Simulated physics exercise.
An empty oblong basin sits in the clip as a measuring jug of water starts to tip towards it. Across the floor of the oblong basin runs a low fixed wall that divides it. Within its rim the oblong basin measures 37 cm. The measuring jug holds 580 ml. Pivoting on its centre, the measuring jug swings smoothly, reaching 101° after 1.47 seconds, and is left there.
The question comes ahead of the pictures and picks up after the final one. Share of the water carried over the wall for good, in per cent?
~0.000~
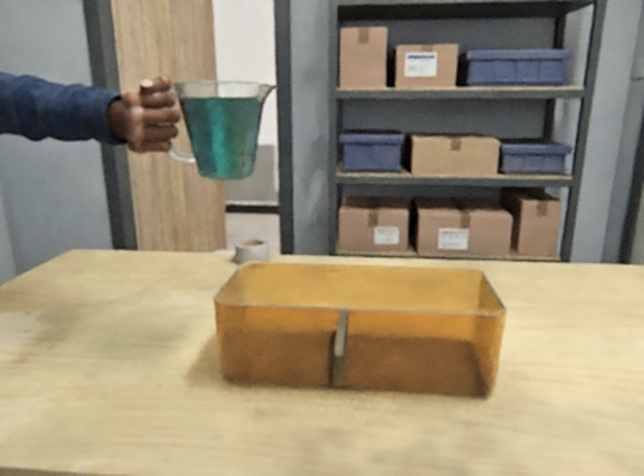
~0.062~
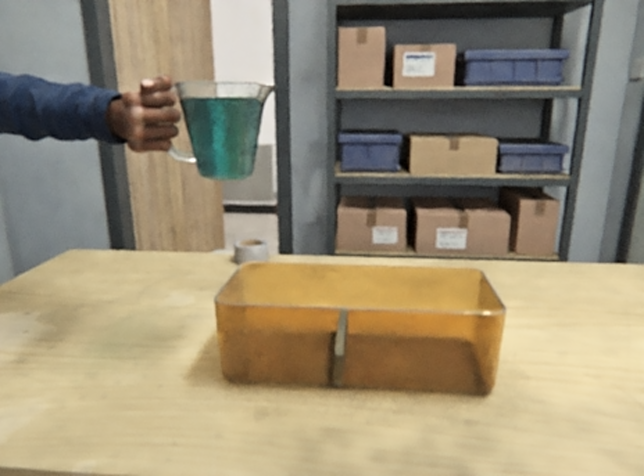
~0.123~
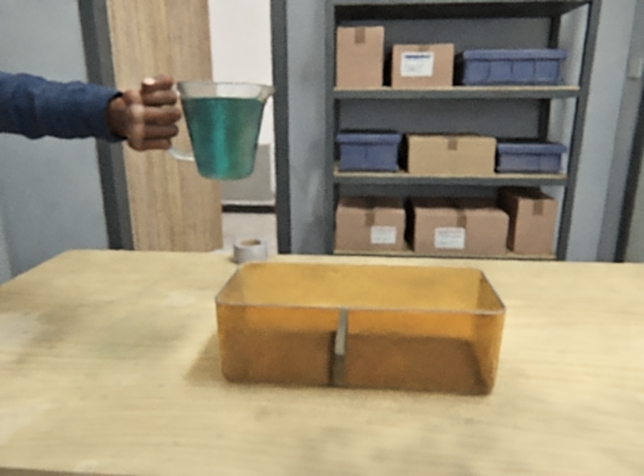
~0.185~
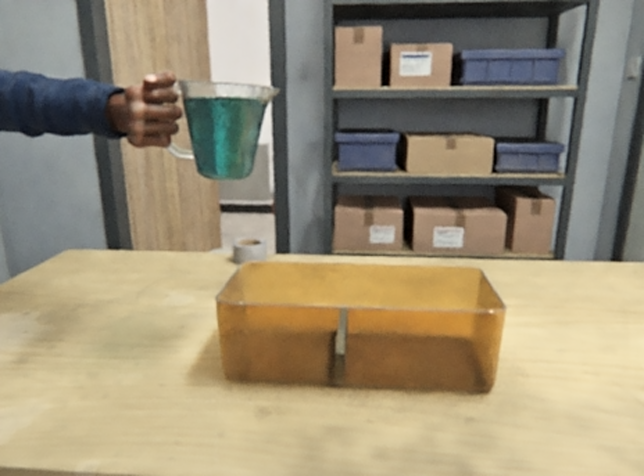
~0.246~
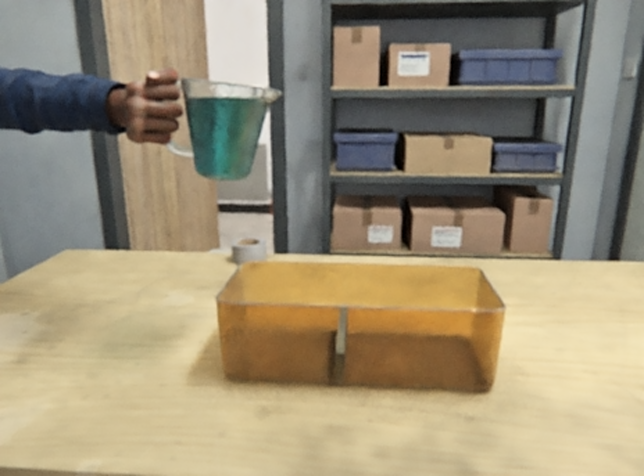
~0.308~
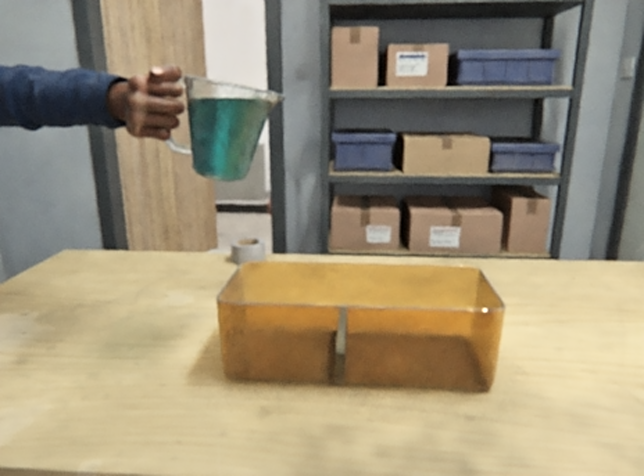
Near 60 per cent.
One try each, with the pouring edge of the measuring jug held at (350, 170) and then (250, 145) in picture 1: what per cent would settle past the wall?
Respectively about 100 and 5 percent.
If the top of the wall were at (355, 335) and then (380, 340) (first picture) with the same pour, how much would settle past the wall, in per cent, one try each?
25 then 10 %.
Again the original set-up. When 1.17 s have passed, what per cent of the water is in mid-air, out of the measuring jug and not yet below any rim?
About 24 per cent.
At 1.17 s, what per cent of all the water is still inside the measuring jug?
Near 22 percent, more or less.
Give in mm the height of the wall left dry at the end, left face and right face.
Left: Roughly 36 mm; right: Roughly 34 mm.
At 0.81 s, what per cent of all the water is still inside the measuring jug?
Roughly 76 per cent.
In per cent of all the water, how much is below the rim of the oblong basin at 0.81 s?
4 %, more or less.
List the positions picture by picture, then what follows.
In the first frame, it leans 0°; its right rim is at (277, 85); the water meets the walls at (185, 98) and (264, 98); the oblong basin's rim runs from (229, 281) to (493, 290); the wall's top is at (341, 329).
In the second frame, it leans 0°; its right rim is at (277, 85); the water meets the walls at (186, 98) and (265, 99).
In the third frame, it leans 2°; its right rim is at (279, 87); the water meets the walls at (187, 98) and (265, 99).
In the fourth frame, it leans 4°; its right rim is at (281, 89); the water meets the walls at (188, 98) and (267, 99).
In the fifth frame, it leans 7°; its right rim is at (283, 92); the water meets the walls at (191, 98) and (270, 100).
In the sixth frame, it leans 11°; its right rim is at (285, 97); the water meets the walls at (193, 99) and (274, 101).
By 0.81 s the tilt is 58° and 76 per cent is still to pour, 1 is left of the wall and 3 right of it.
By 1.17 s the tilt is 91° and 22 per cent is still to pour, 8 is left of the wall and 46 right of it.
By 1.55 s the tilt is 101° and 0 per cent is still to pour, 37 is left of the wall and 59 right of it.
By 1.97 s the tilt is 101° and 0 per cent is still to pour, 37 is left of the wall and 61 right of it.
At rest 37 per cent lies left of the wall, 60 right of it and 2 outside.
